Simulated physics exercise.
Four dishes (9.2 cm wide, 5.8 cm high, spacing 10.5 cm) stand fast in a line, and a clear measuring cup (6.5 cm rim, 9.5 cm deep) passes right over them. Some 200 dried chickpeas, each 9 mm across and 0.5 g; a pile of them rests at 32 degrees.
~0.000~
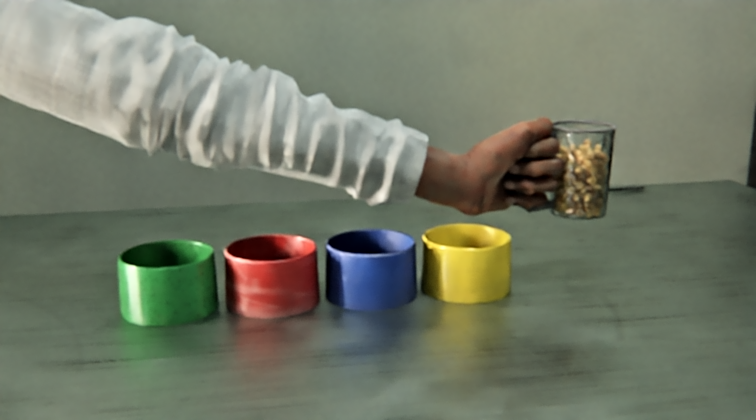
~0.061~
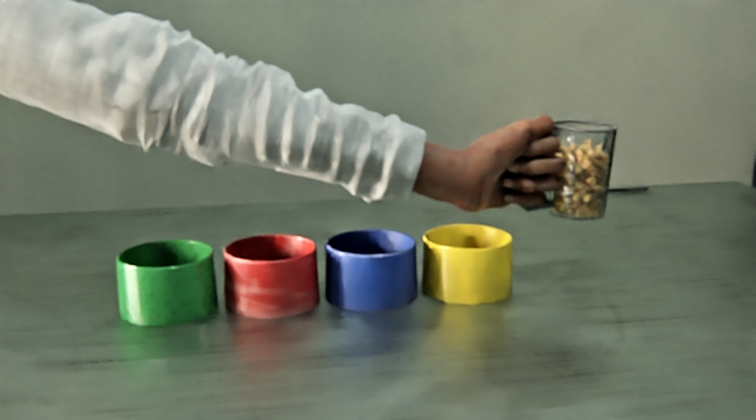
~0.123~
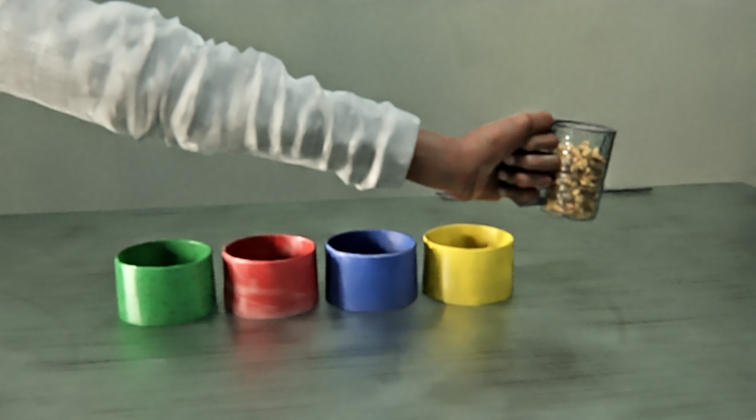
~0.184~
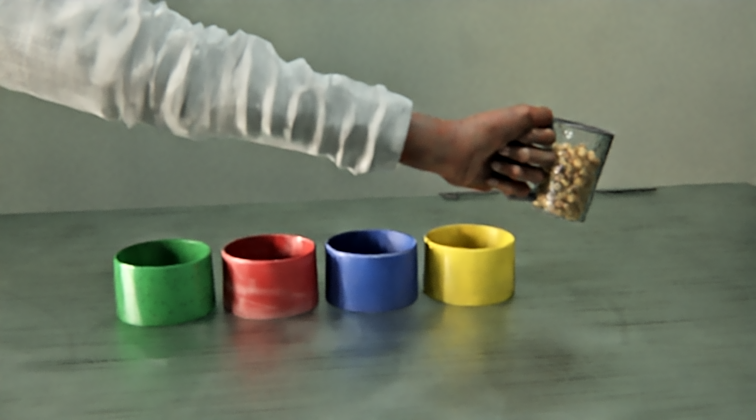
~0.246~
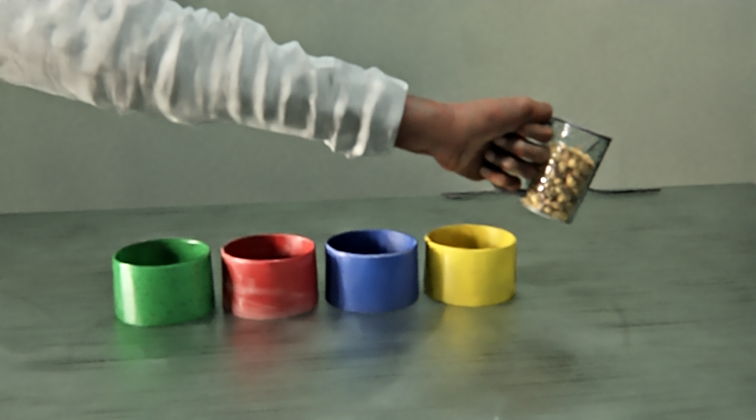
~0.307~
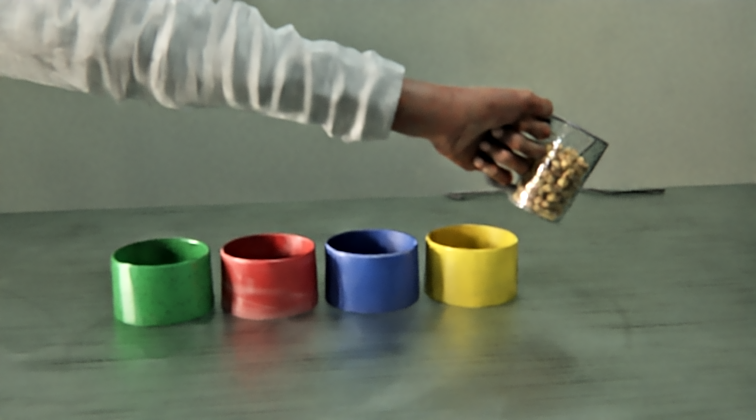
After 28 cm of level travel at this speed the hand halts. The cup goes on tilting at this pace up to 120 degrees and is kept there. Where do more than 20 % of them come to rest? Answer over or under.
Red dish: Under; blue dish: Under; green dish: Under; yellow dish: Over; on the counter: Under.
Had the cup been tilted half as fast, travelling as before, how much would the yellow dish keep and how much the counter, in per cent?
In that case yellow 0; counter 0.
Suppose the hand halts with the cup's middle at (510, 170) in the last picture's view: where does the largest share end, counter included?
The winner: Counter.
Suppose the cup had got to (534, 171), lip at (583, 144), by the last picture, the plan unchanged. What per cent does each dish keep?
Red 0, blue 100, green 0, yellow 0.
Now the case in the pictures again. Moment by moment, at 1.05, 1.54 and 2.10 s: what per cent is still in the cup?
About 95, 0, 0.
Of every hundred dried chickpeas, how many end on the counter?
About 10 per cent.
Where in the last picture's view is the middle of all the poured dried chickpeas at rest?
Near (465, 274).
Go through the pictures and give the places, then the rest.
The first frame shows cup at (580, 170), tilt 0 degrees, lip at (612, 125), moved 0.0 cm; middle of the pieces at (585, 181); yellow dish at (467, 237); blue dish at (371, 242); red dish at (271, 248); green dish at (167, 254).
The second frame shows cup at (580, 170), tilt 2 degrees, lip at (613, 126), moved 0.2 cm; middle of the pieces at (584, 182).
The third frame shows cup at (576, 170), tilt 7 degrees, lip at (612, 129), moved 1.0 cm; middle of the pieces at (579, 182).
The fourth frame shows cup at (569, 170), tilt 14 degrees, lip at (610, 133), moved 1.9 cm; middle of the pieces at (571, 183).
The fifth frame shows cup at (563, 171), tilt 21 degrees, lip at (608, 138), moved 2.9 cm; middle of the pieces at (563, 183).
The sixth frame shows cup at (556, 171), tilt 28 degrees, lip at (604, 144), moved 3.8 cm; middle of the pieces at (554, 184); yellow dish at (472, 238); blue dish at (372, 243); red dish at (268, 247); green dish at (161, 252). The cup turns about 115 degrees a second and travels 16 cm a second.
Then, at 1.05 s, tilt 112 degrees; cup holds 95 %, yellow 5 %.
After 1.54 s, tilt 120 degrees; cup holds 0 %, yellow 90 %.
Then, at 2.10 s, tilt 120 degrees; cup holds 0 %, blue 5 %, yellow 90 %.
In the end, at 2.4 s, red 0 %, blue 5 %, green 0 %, yellow 90 %, counter 10 %.
